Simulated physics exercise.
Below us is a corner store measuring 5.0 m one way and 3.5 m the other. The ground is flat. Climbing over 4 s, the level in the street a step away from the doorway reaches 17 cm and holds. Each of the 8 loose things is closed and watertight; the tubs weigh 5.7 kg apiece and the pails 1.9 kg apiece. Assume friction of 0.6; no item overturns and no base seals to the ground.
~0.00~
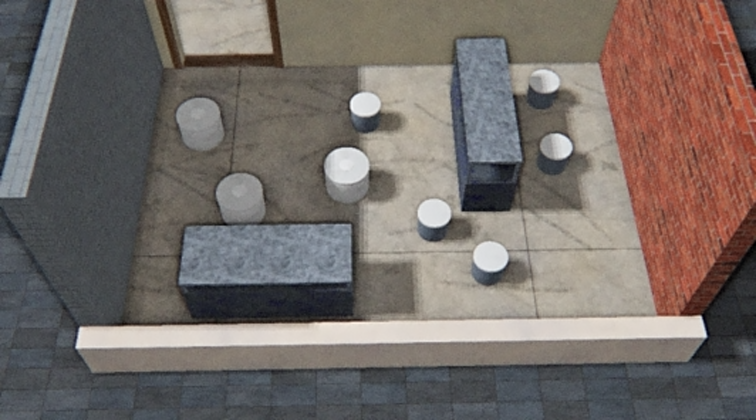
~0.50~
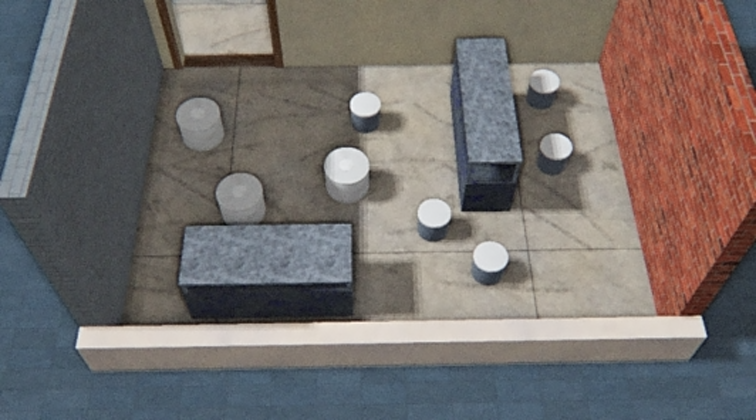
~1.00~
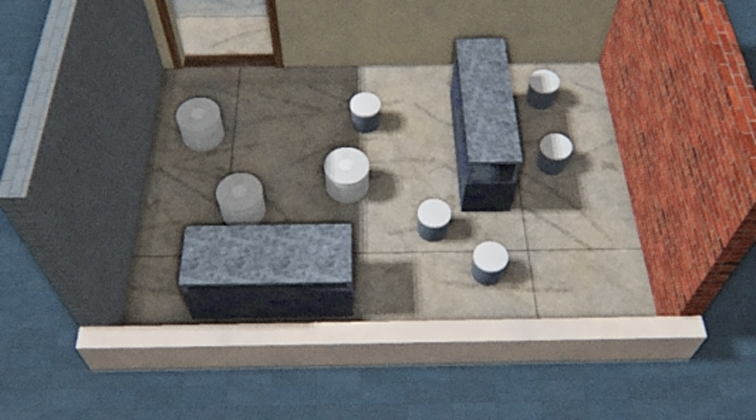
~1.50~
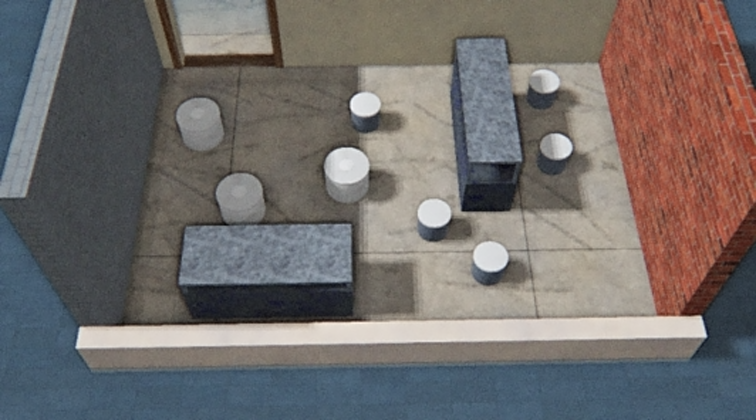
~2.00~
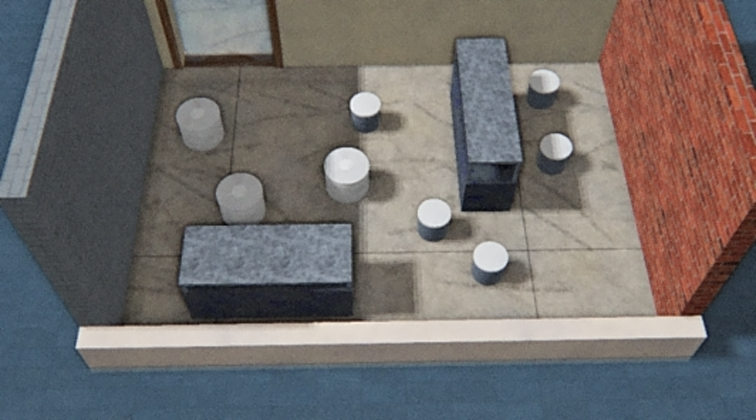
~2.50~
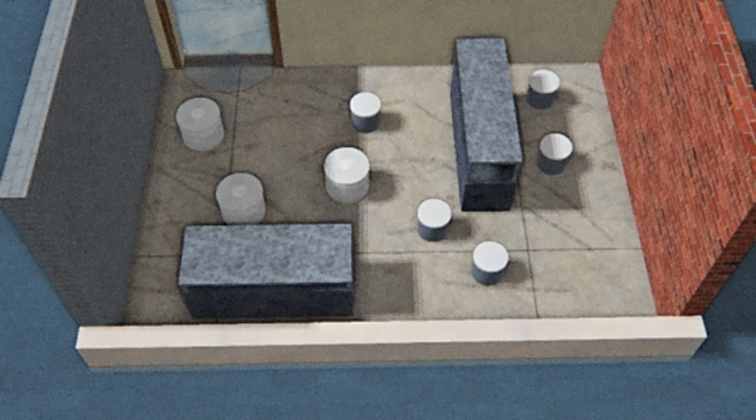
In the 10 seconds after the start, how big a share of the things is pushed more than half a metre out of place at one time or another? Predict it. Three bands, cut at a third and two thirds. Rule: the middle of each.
Watching this, the moved portion will sit in the third-to-two-thirds range.
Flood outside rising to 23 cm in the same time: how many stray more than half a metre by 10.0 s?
The answer would then be 5.
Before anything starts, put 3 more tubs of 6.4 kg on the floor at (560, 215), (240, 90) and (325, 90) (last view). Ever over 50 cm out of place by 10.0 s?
So, in the order asked, it's not far enough, too far and not far enough.
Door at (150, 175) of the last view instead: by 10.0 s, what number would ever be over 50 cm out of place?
The answer then is 6.
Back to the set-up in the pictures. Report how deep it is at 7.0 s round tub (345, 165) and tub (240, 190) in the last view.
3 and 8 cm.
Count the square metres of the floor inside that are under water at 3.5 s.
I'd put it close to 1.5 m2.
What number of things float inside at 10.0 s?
Count: 4.
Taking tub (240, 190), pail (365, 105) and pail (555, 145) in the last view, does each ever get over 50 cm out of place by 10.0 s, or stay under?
Result, in order: Exceeded / stayed within / stayed within.
After 3.5 s 0 of 8 are over 50 cm from their spots; 0 afloat.
After 4.5 s 0 of 8 are over 50 cm from their spots; 0 afloat.
After 7.0 s 2 of 8 are over 50 cm from their spots; 2 afloat.
After 10.0 s 5 of 8 are over 50 cm from their spots, and 5 have been at some point; 4 afloat.
